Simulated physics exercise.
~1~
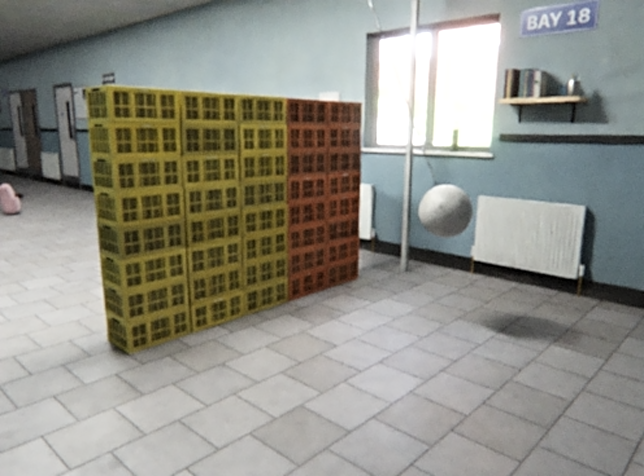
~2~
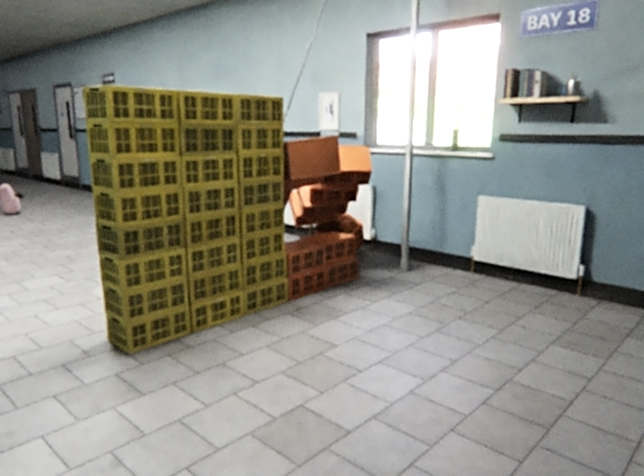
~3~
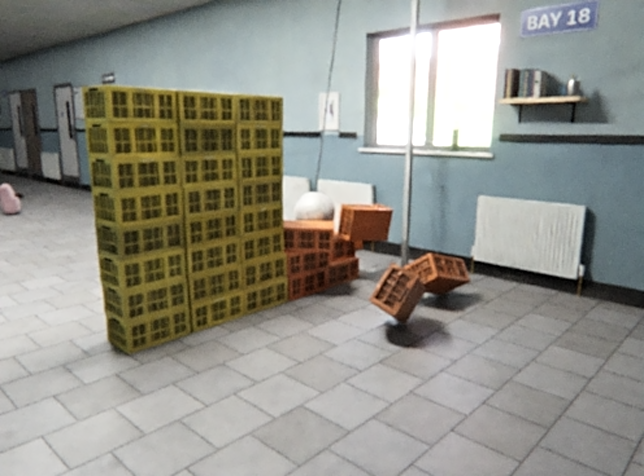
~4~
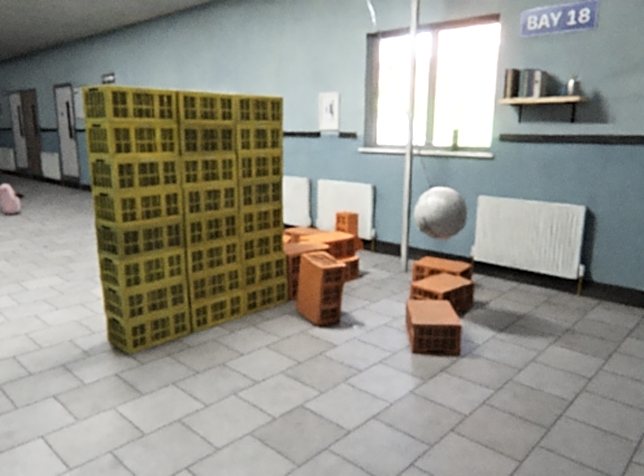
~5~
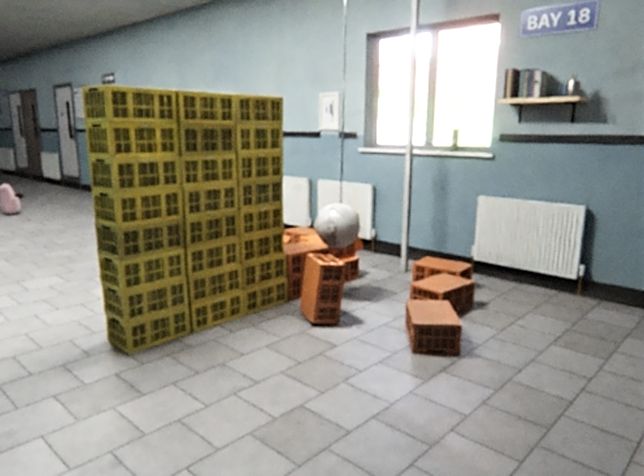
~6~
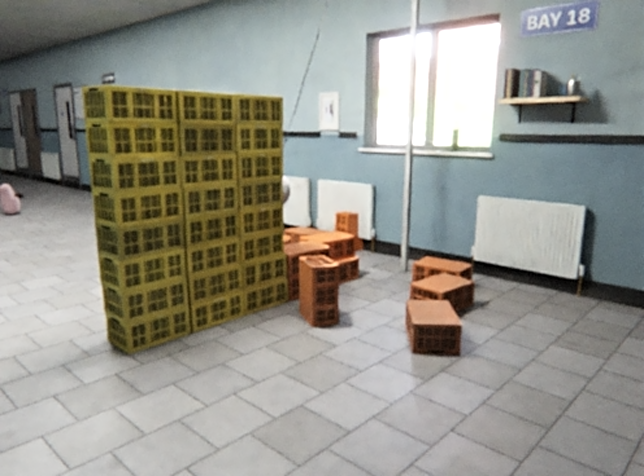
A pale stone ball hanging on a line swings left into the orange end of a stacked crate wall, toppling most of that section onto the tiled floor, then swings right and back left behind the yellow crates, which remain standing beside the scattered orange ones.
